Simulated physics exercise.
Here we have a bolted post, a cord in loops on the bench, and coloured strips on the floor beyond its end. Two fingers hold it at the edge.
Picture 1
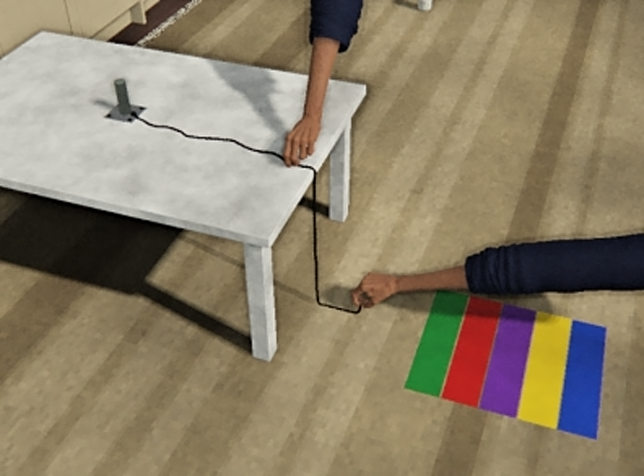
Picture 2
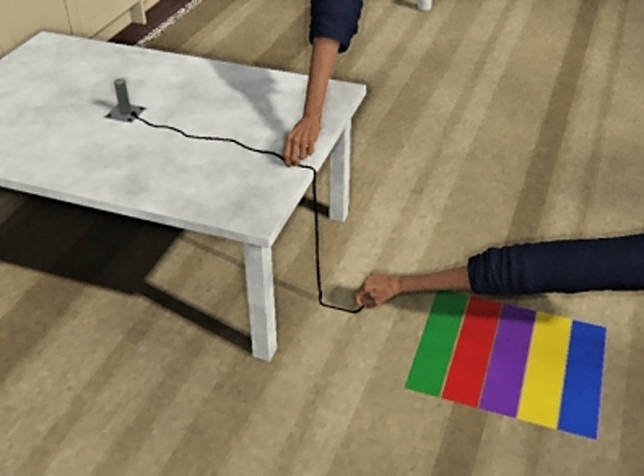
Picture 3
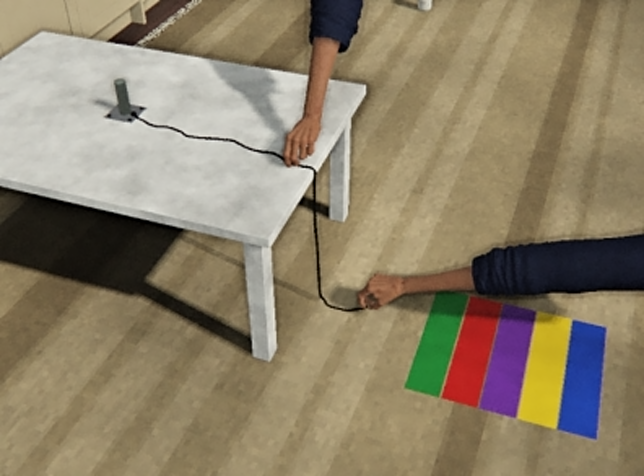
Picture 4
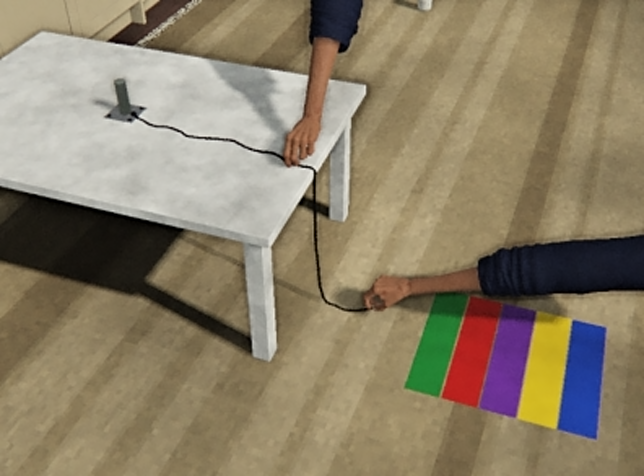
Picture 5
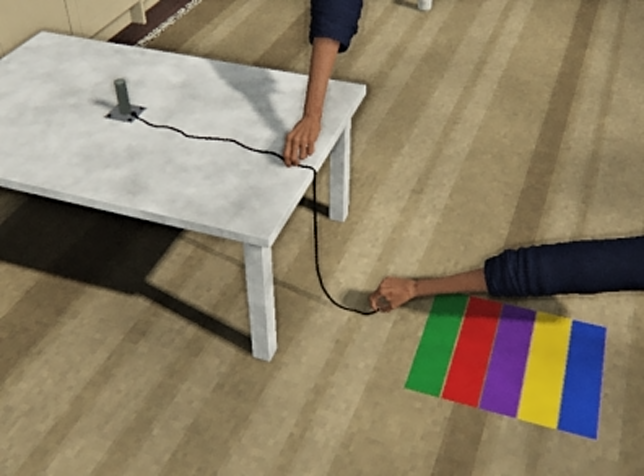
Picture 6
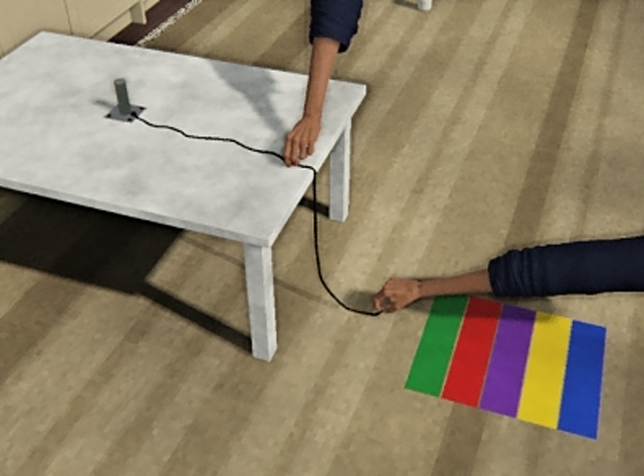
On a pale table, one hand kept a thin black cord pinned at the edge, while another hand near the floor drew its hanging end slightly right, beside green, red, purple, yellow and blue strips.
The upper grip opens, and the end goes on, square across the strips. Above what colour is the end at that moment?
The red one.
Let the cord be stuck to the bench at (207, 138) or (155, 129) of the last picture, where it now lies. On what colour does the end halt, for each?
Taking them in turn: Red; red.
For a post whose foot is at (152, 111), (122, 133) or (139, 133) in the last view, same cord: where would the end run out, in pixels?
About (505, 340), (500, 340) and (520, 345).
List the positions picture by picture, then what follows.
The first frame shows end (361, 305); green (428, 373); red (464, 382); purple (502, 392); yellow (540, 402); blue (580, 413).
The second frame shows end (363, 305); cord through (150, 125) (209, 139) (274, 154) (315, 191) (317, 247) (320, 294).
The third frame shows end (367, 306).
The fourth frame shows end (373, 308); cord through (150, 125) (209, 139) (274, 154) (314, 191) (316, 246) (323, 296).
The fifth frame shows end (379, 309).
The sixth frame shows end (382, 310); cord through (150, 125) (209, 139) (274, 154) (315, 191) (316, 246) (334, 297).
Soon after, end near (421, 319); short of the strips.
After that, end near (458, 328); over green.
At the stop, end near (479, 334); over red. It halts on the red strip.
